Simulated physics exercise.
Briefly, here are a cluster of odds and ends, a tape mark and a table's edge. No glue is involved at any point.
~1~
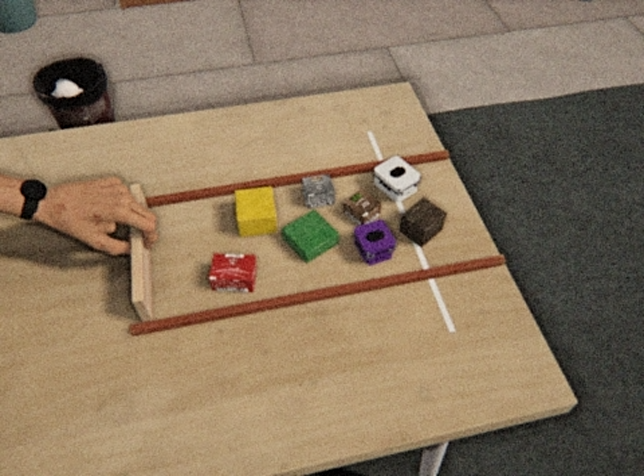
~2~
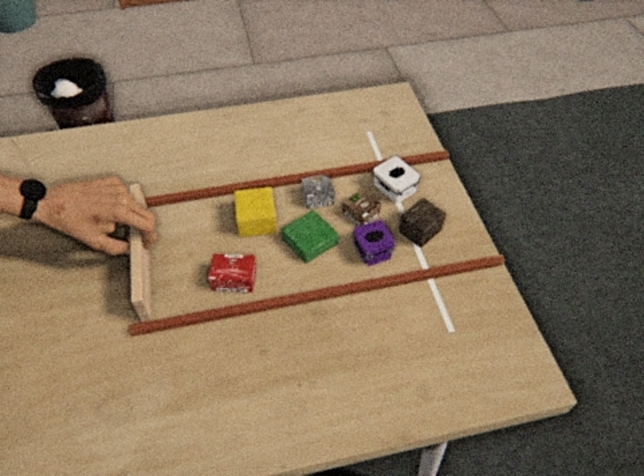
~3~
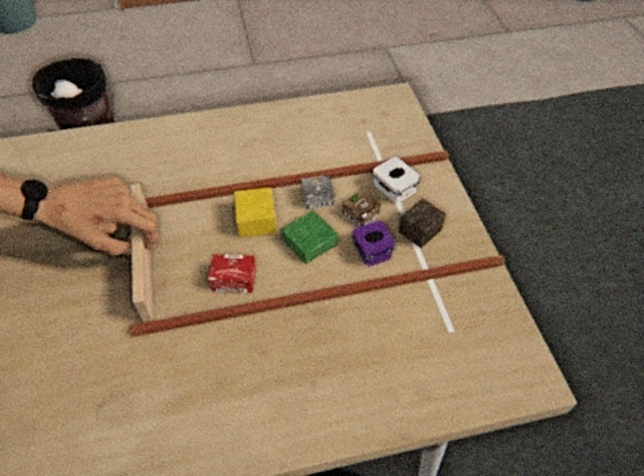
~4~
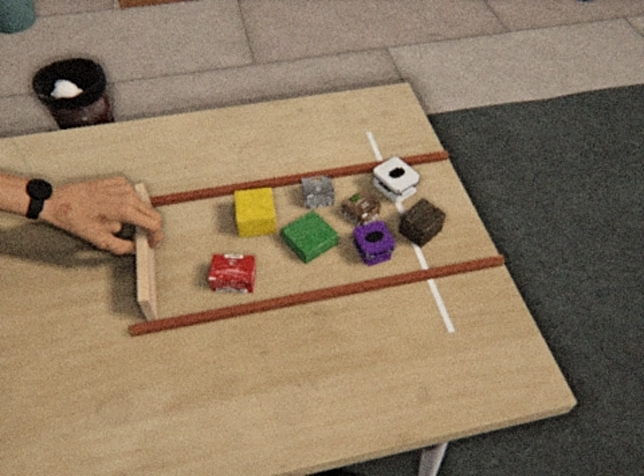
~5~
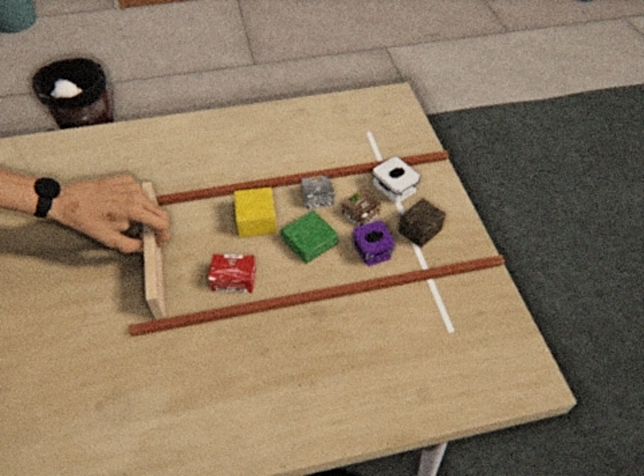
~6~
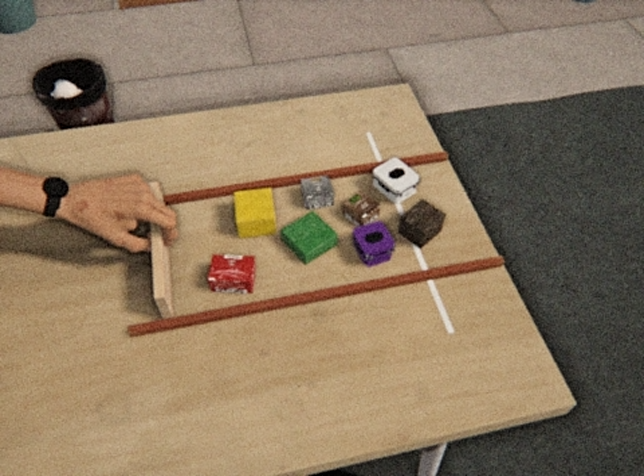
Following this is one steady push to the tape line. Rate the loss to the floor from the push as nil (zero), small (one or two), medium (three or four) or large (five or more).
The loss is small.
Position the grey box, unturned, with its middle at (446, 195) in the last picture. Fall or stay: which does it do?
Result: It does not stay.
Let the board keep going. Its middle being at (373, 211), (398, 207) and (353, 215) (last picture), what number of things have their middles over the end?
By position: 0 / 1 / 0.
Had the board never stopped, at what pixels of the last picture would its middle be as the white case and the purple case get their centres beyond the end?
When the white case crosses, the middle is near (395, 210); when the purple case crosses, near (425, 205).
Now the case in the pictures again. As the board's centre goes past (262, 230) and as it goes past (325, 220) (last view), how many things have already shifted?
By the first moment it's 3, by the second it's 7.
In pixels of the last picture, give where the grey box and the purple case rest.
Roughly (435, 167) for the first and roughly (476, 244) for the second.
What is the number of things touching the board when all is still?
Tally at the end: 2.
Early on, none off yet; black block at rest near (422, 224); white case at rest near (395, 181); brown box at rest near (361, 209).
A while later, none off yet; black block at rest near (422, 224); white case travelled a little near (405, 177); brown box travelled about its own width near (393, 200).
Finally, the number that fall off is one or two; lost, white case and black block.
